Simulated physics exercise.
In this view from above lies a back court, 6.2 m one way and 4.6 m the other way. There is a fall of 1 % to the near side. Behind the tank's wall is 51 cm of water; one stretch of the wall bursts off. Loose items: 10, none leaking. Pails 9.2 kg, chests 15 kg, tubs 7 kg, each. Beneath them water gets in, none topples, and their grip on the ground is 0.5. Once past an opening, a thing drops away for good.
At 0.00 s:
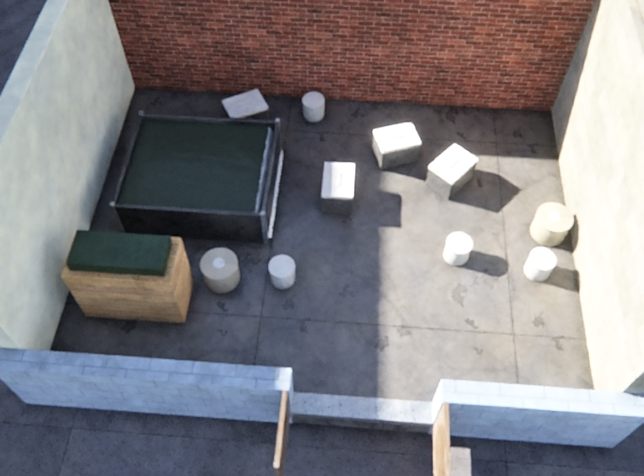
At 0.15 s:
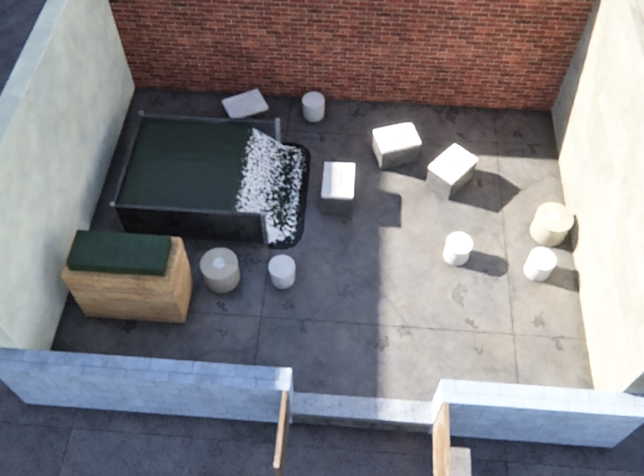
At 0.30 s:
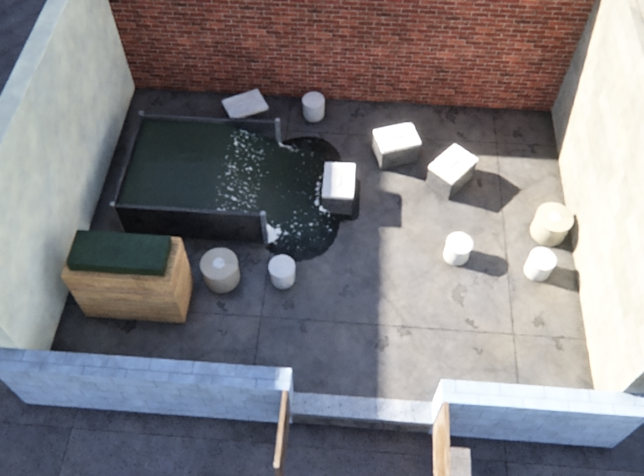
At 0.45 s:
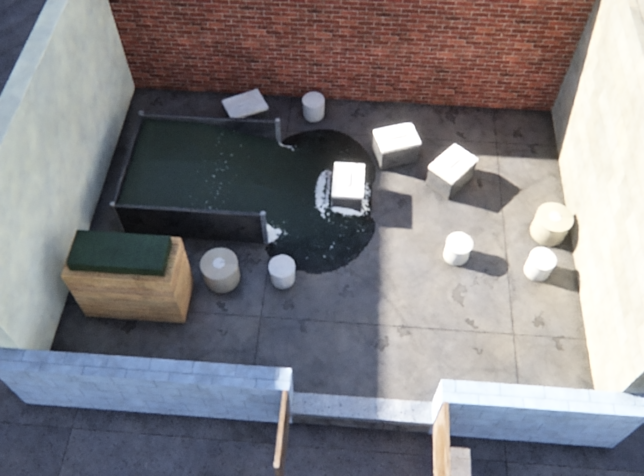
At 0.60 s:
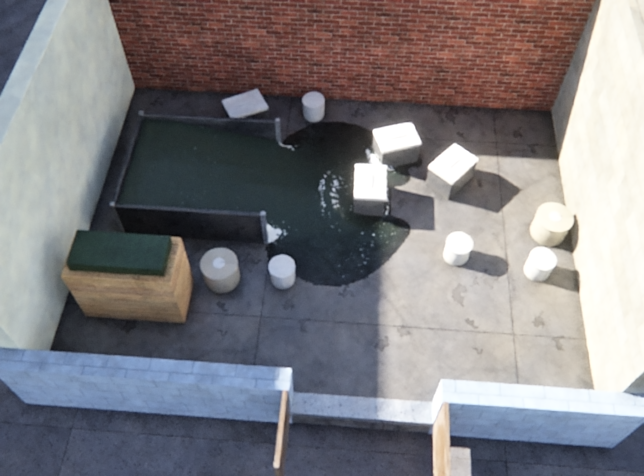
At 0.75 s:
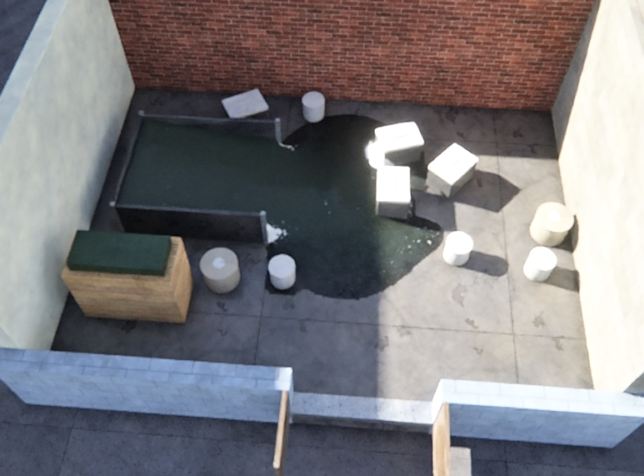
A large dark tank of deep green water stands at the left of a grey-paved court, seen from above, with a brick wall behind and pale walls around. White boxes and round drums sit to its right, and a wooden block with a green top sits in front. The tank's right side gives way, foaming water spreads rightward across the paving, and the nearest white box slides right towards two others.
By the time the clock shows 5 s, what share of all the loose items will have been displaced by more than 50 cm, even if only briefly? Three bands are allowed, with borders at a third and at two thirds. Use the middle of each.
Most likely the fraction ends up somewhere in the middle, I'd say.
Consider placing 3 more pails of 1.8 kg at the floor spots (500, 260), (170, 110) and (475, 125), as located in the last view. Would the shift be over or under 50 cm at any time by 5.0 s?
Beyond it, within it, beyond it.
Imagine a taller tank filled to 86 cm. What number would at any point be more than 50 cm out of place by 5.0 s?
6.
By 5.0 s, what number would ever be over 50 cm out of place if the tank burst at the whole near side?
Then it comes to 2.
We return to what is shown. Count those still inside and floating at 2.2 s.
2.
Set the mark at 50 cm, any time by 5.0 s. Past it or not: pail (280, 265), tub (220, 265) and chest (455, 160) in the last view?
In order: Not as far, not as far and farther.
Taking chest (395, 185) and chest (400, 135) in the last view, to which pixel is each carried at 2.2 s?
First near (549, 241), second near (506, 104).
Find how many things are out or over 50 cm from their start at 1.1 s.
By my tally, 1.
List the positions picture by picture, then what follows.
A chest at (339, 179), on the bottom; a chest at (397, 136) rests on the ground; 2.7 m2 under water; 0 of 10 have shifted, in the first picture.
A chest at (339, 179), on the bottom; a chest at (397, 136), on the bottom; water covers 3.5 m2; 0 of 10 have shifted, in the second picture.
A chest at (339, 179), on the bottom; a chest at (397, 136) rests on the ground; water covers 4.3 m2; 0 of 10 have shifted, in the third picture.
A chest at (349, 179), on the bottom, 13 cm from its start; a chest at (397, 136), on the bottom; water covers 5.4 m2; 1 of 10 have shifted, in the fourth picture.
A chest at (371, 181) rests on the ground, 42 cm from its start; a chest at (397, 136) rests on the ground; water covers 6.5 m2; 1 of 10 have shifted, in the fifth picture.
A chest at (394, 183), on the bottom, 71 cm from its start; a chest at (400, 136), on the bottom, 3 cm from its start; water covers 7.6 m2; 1 of 10 have shifted, in the sixth picture.
After 1.1 s 1 of 10 are over 50 cm from their spots; 0 afloat.
After 2.2 s 4 of 10 are over 50 cm from their spots; 2 afloat.
After 3.5 s 6 of 10 are over 50 cm from their spots; 5 afloat.
After 5.0 s 6 of 10 are over 50 cm from their spots, and 6 have been at some point; 4 afloat.
